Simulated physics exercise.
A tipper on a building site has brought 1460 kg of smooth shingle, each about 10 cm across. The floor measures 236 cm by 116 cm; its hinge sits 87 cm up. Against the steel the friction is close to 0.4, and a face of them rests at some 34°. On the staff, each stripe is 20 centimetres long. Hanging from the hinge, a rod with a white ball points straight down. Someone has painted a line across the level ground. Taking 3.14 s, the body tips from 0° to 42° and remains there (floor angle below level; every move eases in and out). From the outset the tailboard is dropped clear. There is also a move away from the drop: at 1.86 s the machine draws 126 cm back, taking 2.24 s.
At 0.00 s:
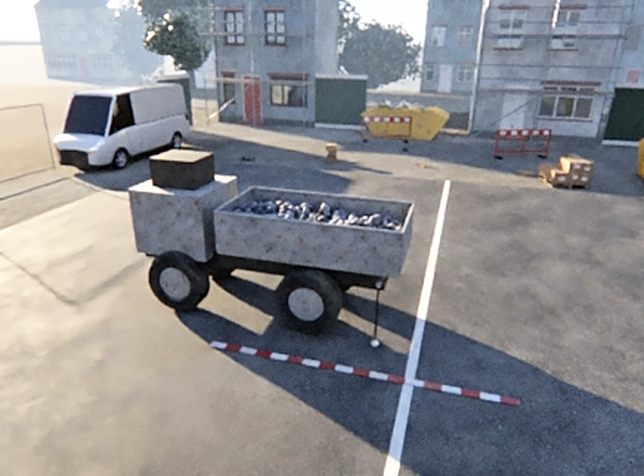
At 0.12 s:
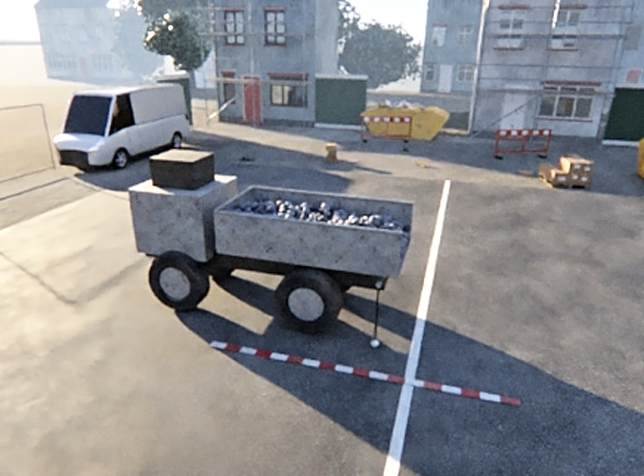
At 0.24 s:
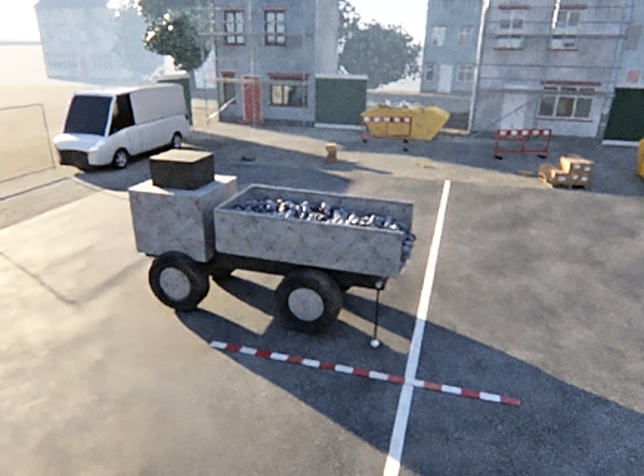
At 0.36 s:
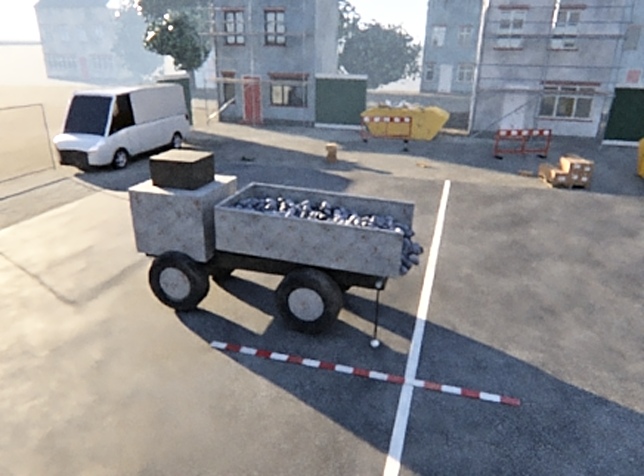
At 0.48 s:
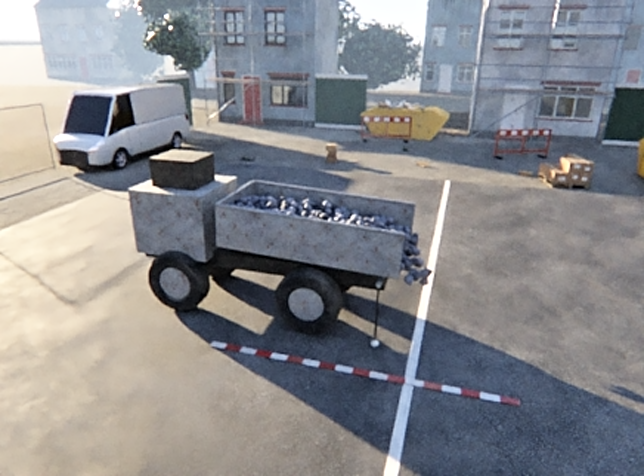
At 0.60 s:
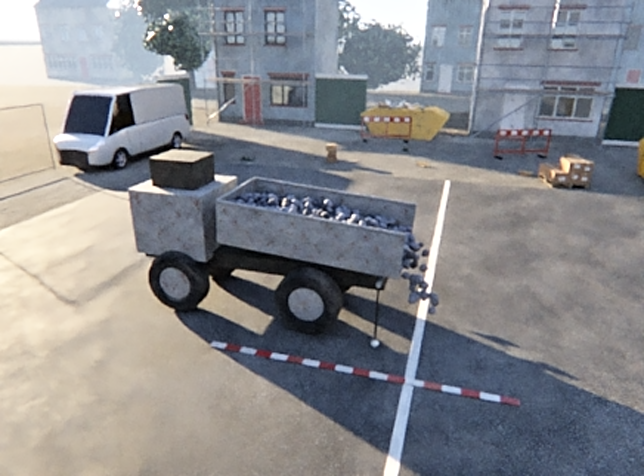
Grey stones trickling over the open right end of a tipper's barely tilting bed, beside a white line on a building site.
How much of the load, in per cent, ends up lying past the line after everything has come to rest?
Roughly 65 per cent of it.
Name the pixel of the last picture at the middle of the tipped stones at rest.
At about pixel (443, 324) in the last view.
After 2.4 s the floor is at 36°; 51 % in the body, 18 % short of the line, 31 % past the line; the foremost stones are at (518, 339).
After 3.2 s the floor is at 42°; 0 % in the body, 34 % short of the line, 66 % past the line; the foremost stones are at (554, 336).
After 4.6 s the floor is at 42°; 0 % in the body, 33 % short of the line, 67 % past the line; the foremost stones are at (562, 334).
After 7.6 s the floor is at 42°; 0 % in the body, 33 % short of the line, 67 % past the line; the foremost stones are at (562, 334).
